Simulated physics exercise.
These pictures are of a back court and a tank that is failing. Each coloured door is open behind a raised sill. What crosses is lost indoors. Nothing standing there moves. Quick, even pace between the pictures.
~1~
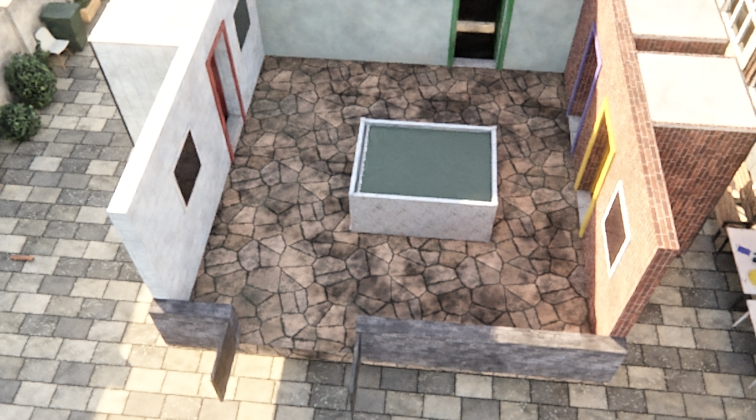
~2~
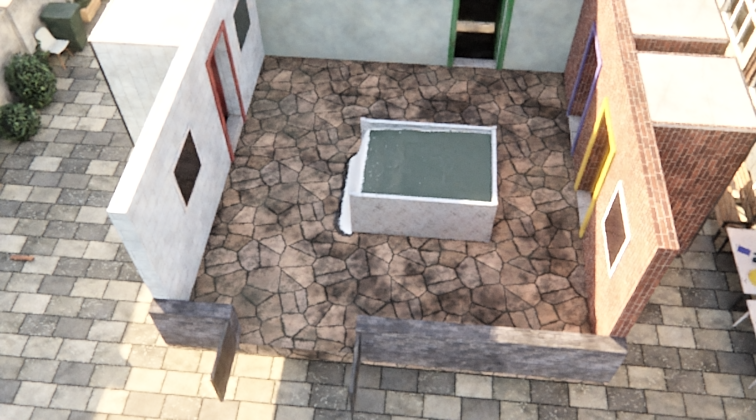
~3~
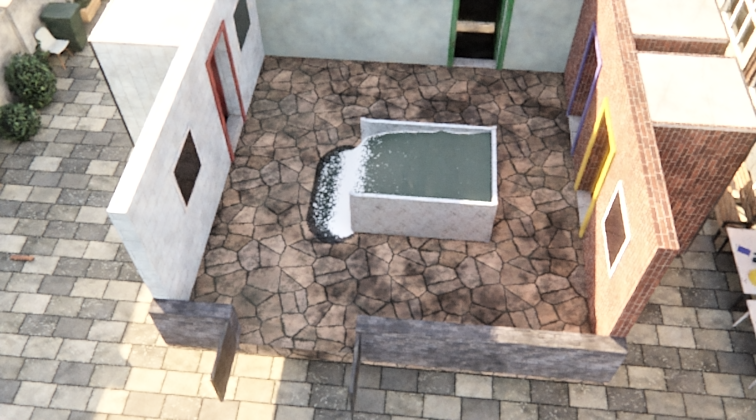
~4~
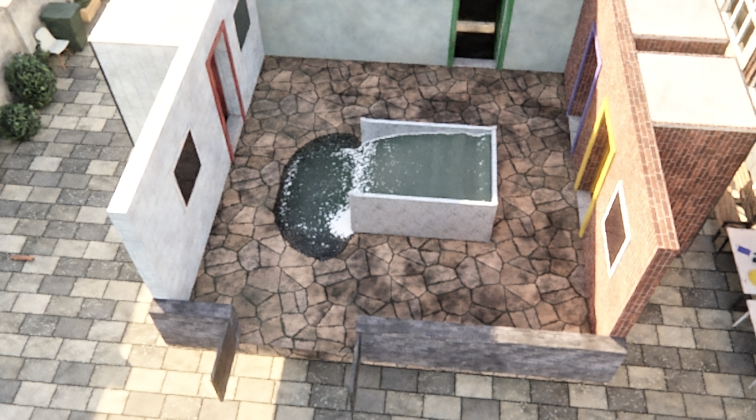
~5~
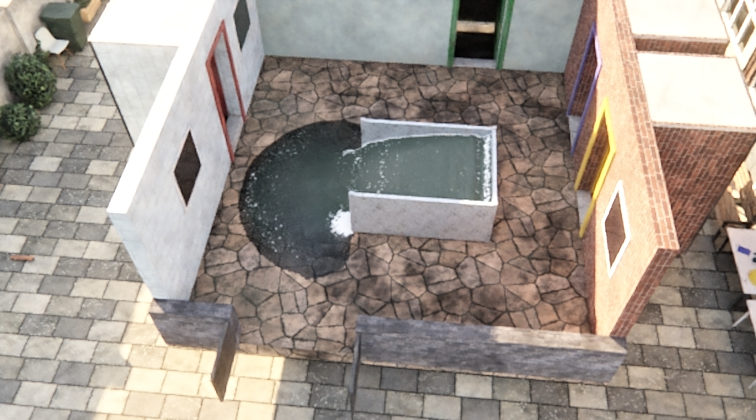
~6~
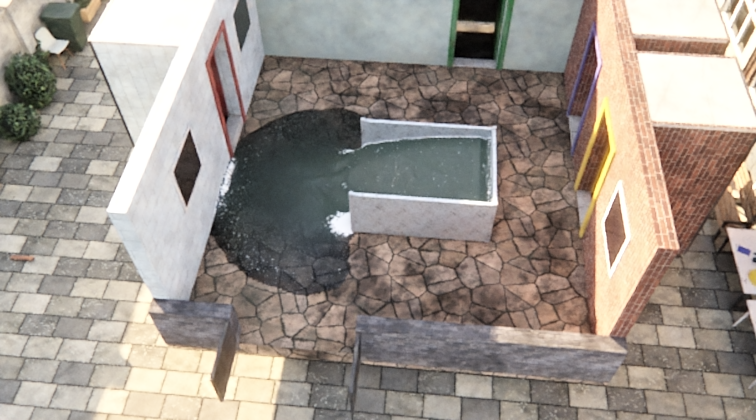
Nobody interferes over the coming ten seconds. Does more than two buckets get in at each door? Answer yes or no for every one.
Blue door: Yes, red door: Yes, green door: No, yellow door: Yes.
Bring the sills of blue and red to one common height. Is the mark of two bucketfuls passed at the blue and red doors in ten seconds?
Blue door: Falls short; red door: Exceeds the limit.
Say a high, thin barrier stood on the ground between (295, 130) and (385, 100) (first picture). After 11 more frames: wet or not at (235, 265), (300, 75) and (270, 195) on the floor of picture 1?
Results in sequence: Swamped / swamped / swamped.
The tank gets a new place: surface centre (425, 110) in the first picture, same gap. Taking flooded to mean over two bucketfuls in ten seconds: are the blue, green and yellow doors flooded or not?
As I see it, the blue door overshoots, the green door overshoots and the yellow door stays within the limit.
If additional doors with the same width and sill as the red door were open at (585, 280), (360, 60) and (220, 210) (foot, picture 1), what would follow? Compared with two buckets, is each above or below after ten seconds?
Taking the new doors in the order given: The first comes up short, the second comes up short, the third tops it.
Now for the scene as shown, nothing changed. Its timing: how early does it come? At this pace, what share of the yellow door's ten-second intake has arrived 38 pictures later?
Working it through, I arrive at 0 %.
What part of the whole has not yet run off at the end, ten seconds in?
I reckon around 74 in a hundred.
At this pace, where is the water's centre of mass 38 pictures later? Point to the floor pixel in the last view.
I would point to (377, 179).
A moment on, water covers 30 % of the floor; the blue door not reached, the red door over two buckets in, the green door not reached, the yellow door not reached.
Next, water covers 35 % of the floor; the blue door not reached, the red door over two buckets in, the green door not reached, the yellow door not reached.
Then, water covers 65 % of the floor; the blue door not reached, the red door far over two buckets in, the green door wet at the sill, nothing in, the yellow door not reached.
Later, water covers 95 % of the floor; the blue door under two buckets in, the red door far over two buckets in, the green door under two buckets in, the yellow door wet at the sill, nothing in.
In the end, water covers 100 % of the floor; the blue door over two buckets in, the red door far over two buckets in, the green door under two buckets in, the yellow door far over two buckets in.
